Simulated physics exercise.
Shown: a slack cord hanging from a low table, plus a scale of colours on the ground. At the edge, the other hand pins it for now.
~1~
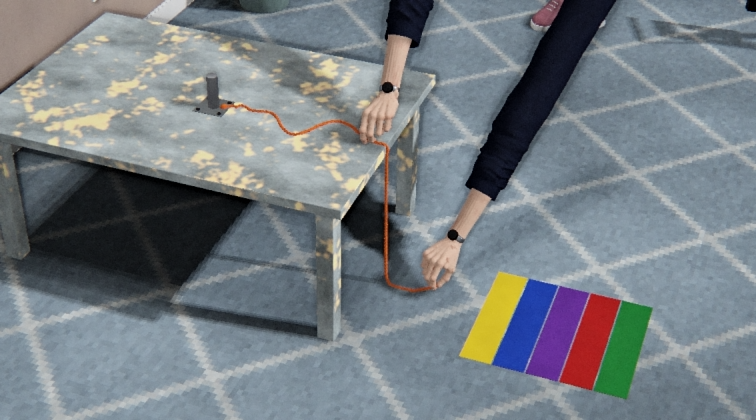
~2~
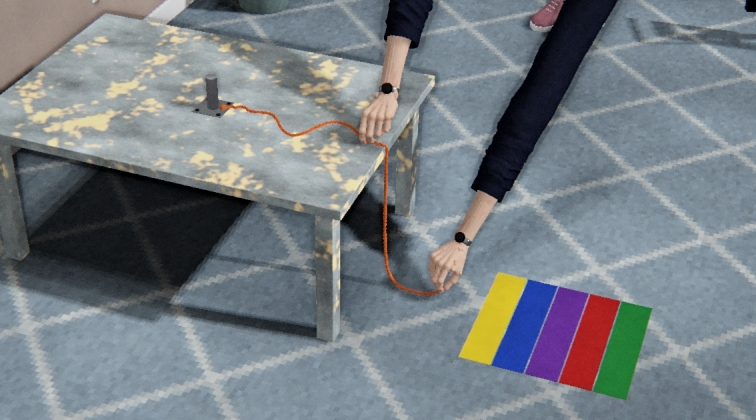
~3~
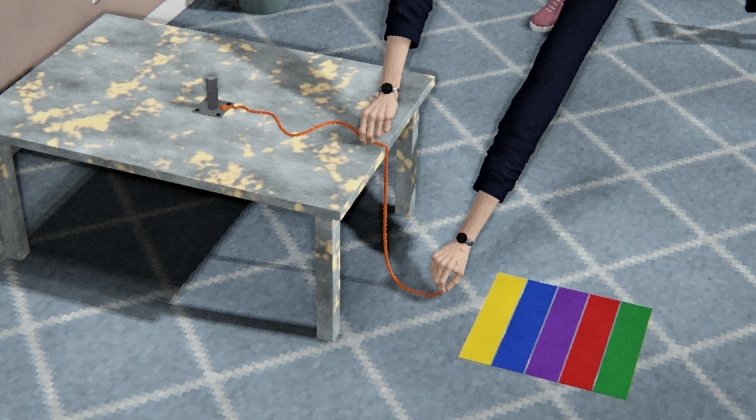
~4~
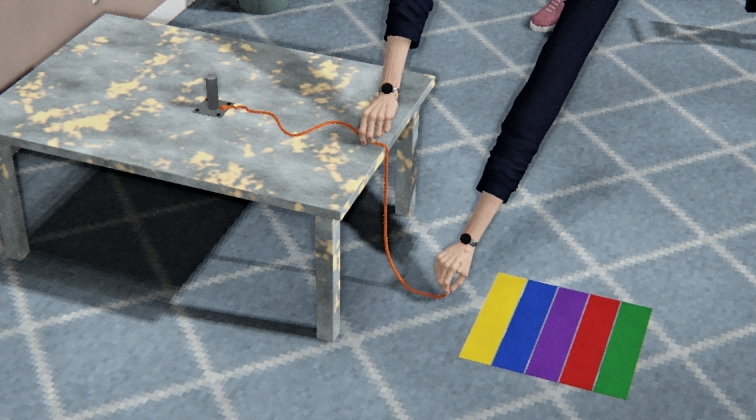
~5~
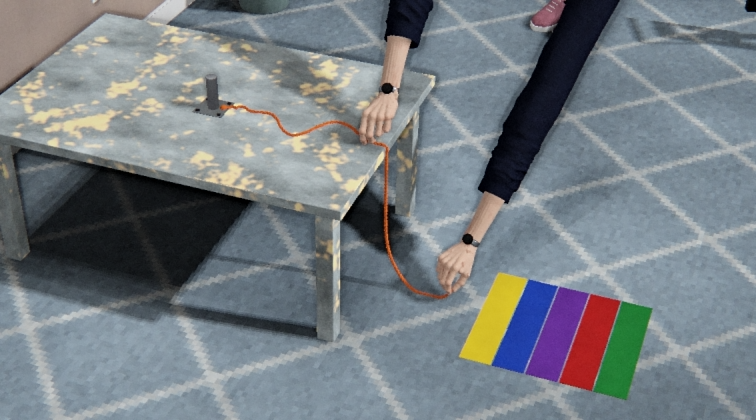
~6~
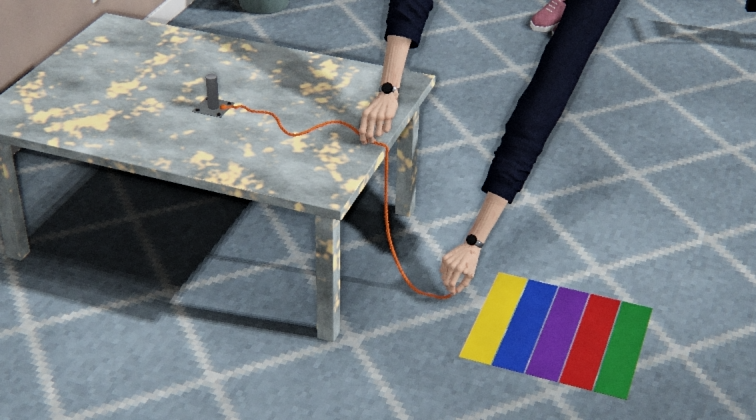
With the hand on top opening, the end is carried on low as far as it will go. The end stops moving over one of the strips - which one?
The red strip.
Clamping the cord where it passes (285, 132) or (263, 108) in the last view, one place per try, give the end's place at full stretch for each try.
(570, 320); (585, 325).
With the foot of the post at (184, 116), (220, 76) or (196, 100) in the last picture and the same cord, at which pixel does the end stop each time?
Near (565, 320); near (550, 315); near (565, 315).
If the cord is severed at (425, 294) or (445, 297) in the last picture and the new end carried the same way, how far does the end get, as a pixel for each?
Try one: (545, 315); try two: (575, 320).
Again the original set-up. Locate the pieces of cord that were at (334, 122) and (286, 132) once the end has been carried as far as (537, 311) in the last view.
(365, 140) for the first, (310, 127) for the second.
Soon after, end near (537, 311); over blue.
Then, end near (574, 320); over purple.
At full stretch, end near (595, 325); over red. It gets as far as the red strip.
